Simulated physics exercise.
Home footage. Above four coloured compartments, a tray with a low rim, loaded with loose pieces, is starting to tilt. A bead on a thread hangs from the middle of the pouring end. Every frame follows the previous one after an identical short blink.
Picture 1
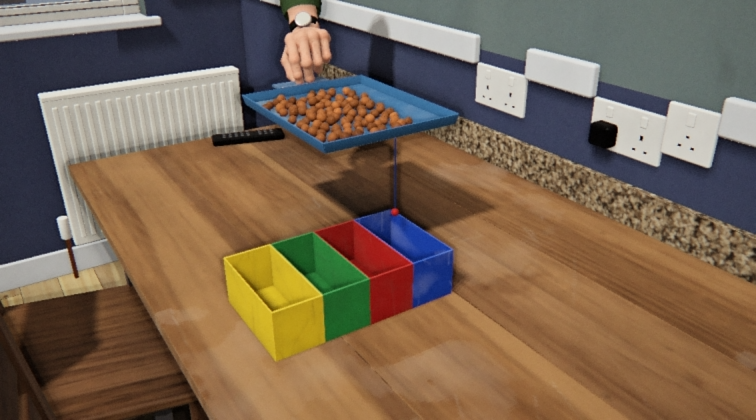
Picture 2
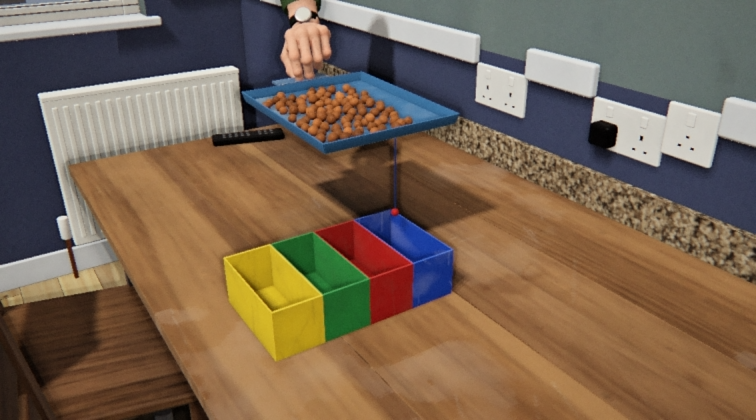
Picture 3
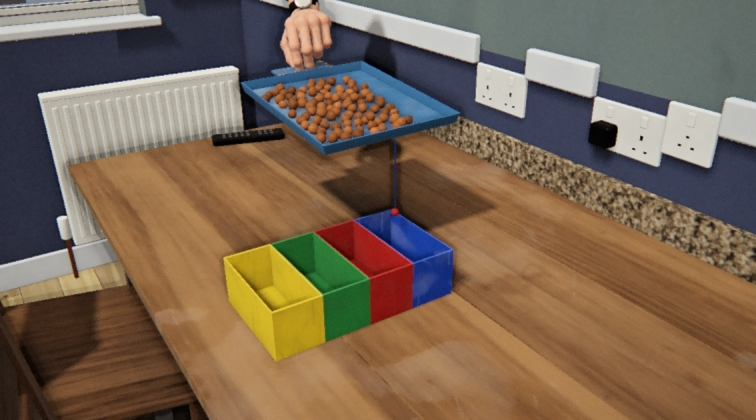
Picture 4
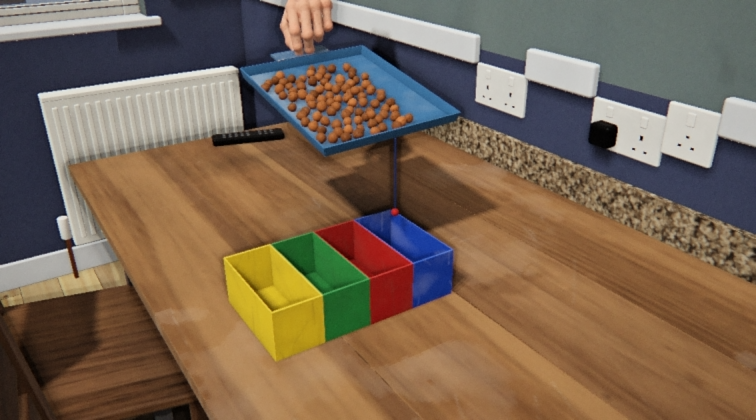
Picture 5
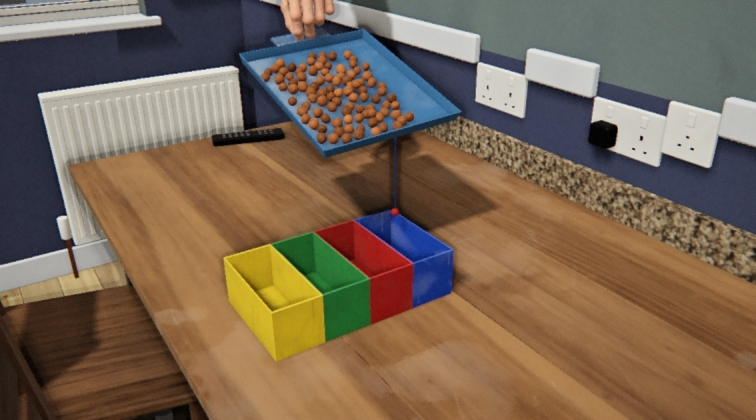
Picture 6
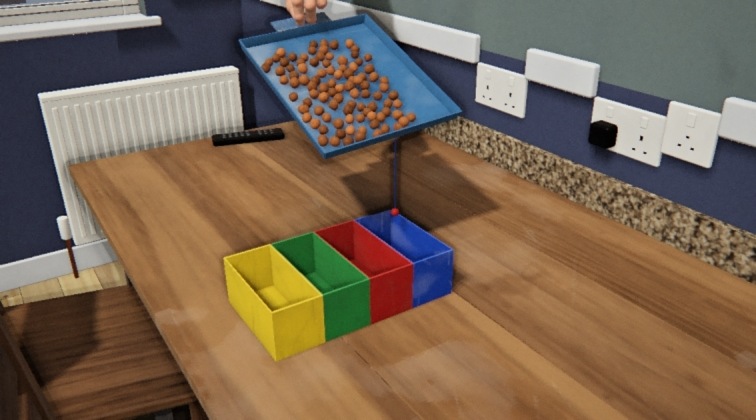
At a wooden table, a hand lifted the back of a blue tray of small brown balls, tilting it steadily above yellow, green, red and blue compartments, and the balls began spreading out.
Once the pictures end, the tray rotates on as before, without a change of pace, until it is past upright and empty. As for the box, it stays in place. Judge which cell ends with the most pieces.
The red cell ends with the most.
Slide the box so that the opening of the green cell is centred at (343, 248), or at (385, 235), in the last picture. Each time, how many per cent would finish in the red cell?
Roughly 30% first, roughly 20% second.
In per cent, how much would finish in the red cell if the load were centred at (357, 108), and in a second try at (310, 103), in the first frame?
Close to 40 and close to 40 per cent.
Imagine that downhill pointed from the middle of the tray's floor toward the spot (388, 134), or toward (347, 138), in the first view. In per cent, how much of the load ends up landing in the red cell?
In turn some 20 and 40 per cent.
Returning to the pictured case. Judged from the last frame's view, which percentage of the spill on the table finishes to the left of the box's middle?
Estimate: About 0 percent.
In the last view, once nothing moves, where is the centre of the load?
The centre settles at about (383, 284).
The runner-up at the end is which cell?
Second best is the blue cell.
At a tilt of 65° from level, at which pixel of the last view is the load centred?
I'd put the middle of the pieces at roughly (361, 109).
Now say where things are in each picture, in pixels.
Corners of the pouring end near (325, 142) and (455, 113), level; middle of the load near (338, 113), hazelnuts; bead on its thread near (395, 212); yellow cell near (299, 323); green cell near (347, 306); red cell near (391, 289); blue cell near (433, 274), in the first picture.
Corners of the pouring end near (325, 143) and (456, 113), level; middle of the load near (338, 111), in the second picture.
Corners of the pouring end near (325, 144) and (456, 112), tipped barely, lowest at the left corner; middle of the load near (338, 107), in the third picture.
Corners of the pouring end near (325, 146) and (457, 111), tipped a little, lowest at the left corner; middle of the load near (338, 100), in the fourth picture.
Corners of the pouring end near (326, 148) and (457, 111), tipped clearly, lowest at the left corner; middle of the load near (339, 93), in the fifth picture.
Corners of the pouring end near (326, 150) and (458, 110), tipped clearly, lowest at the left corner; middle of the load near (340, 89), near a quarter on the move; yellow cell near (299, 323); green cell near (347, 306); red cell near (391, 289); blue cell near (433, 274), in the sixth picture.
Shortly afterwards, tray tipped steeply; the whole lot on the tray.
Next, tray tipped past a quarter turn; all but a few on the tray; only a few in the red cell; only a few falling or outside the box.
Some moments later, tray tipped past a quarter turn; near a third in the red cell; near a quarter in the blue cell; a little in the green cell; a little falling or outside the box.
In the end, tray tipped past a quarter turn; near a third in the red cell; near a quarter in the blue cell; a little in the green cell; none at all in the yellow cell; a little outside the box.
